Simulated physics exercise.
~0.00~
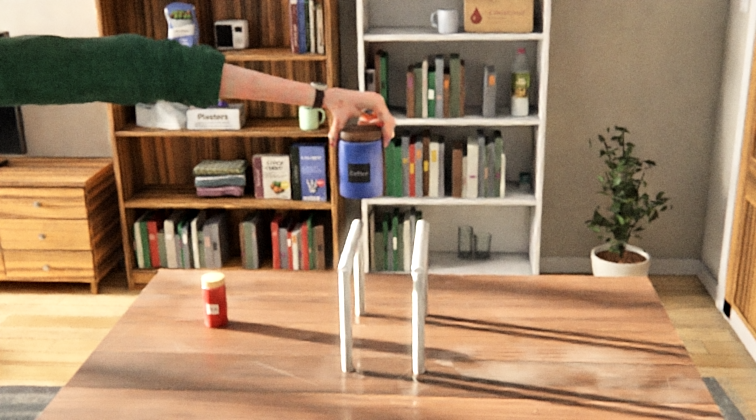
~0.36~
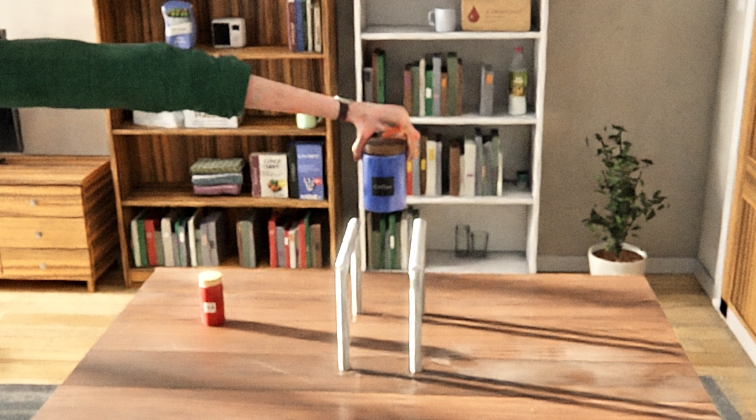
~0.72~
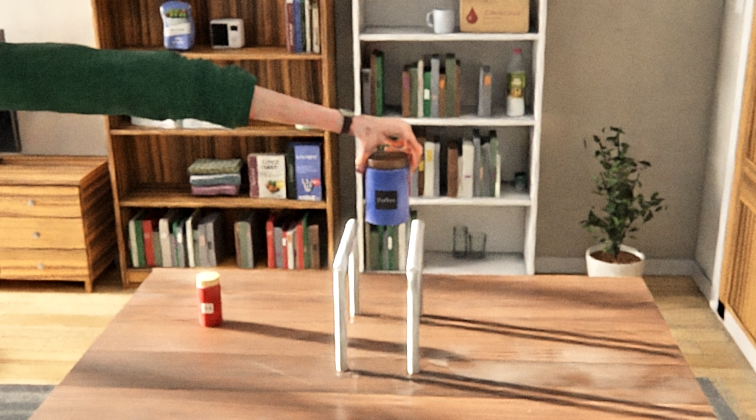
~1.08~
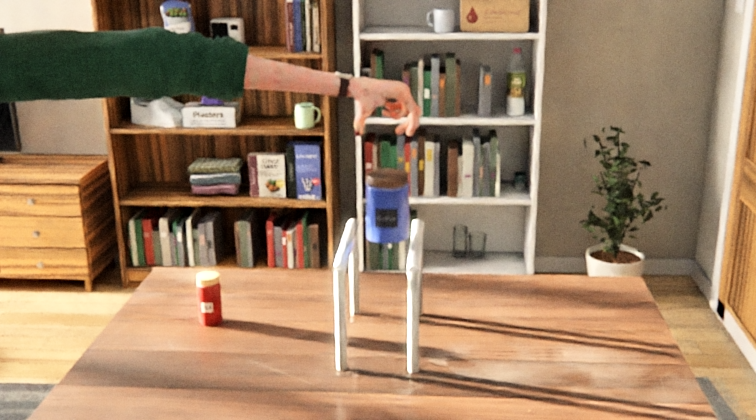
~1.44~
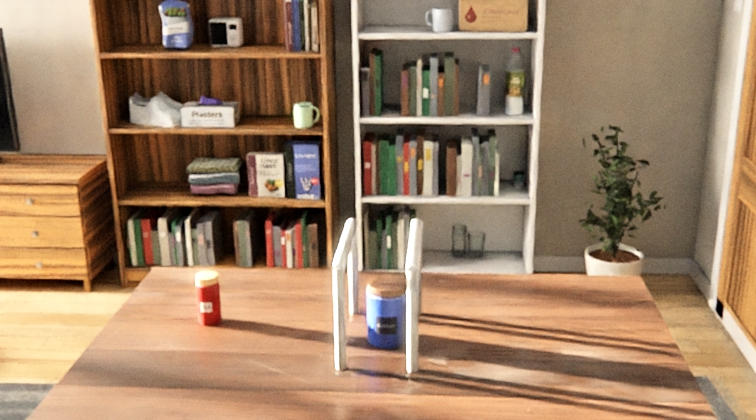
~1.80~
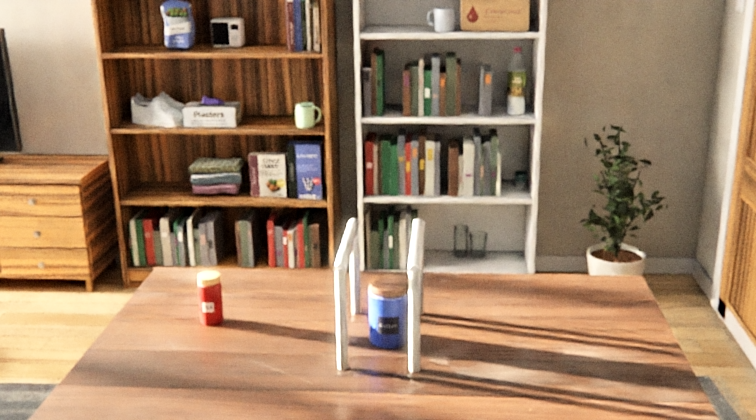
A blue jar with a brown lid hangs from a hand in a green sleeve, reaching in from the left over a wooden table, seen from the front by a slightly swaying camera. Two upright white supports stand a little apart on the table, with a red shaker to their left and bookshelves and a potted plant behind. The hand carries the jar right and lowers it above the gap. It lets go and draws back, and the jar drops between the supports. The jar ends upright on the tabletop between them, while the shaker stays put.
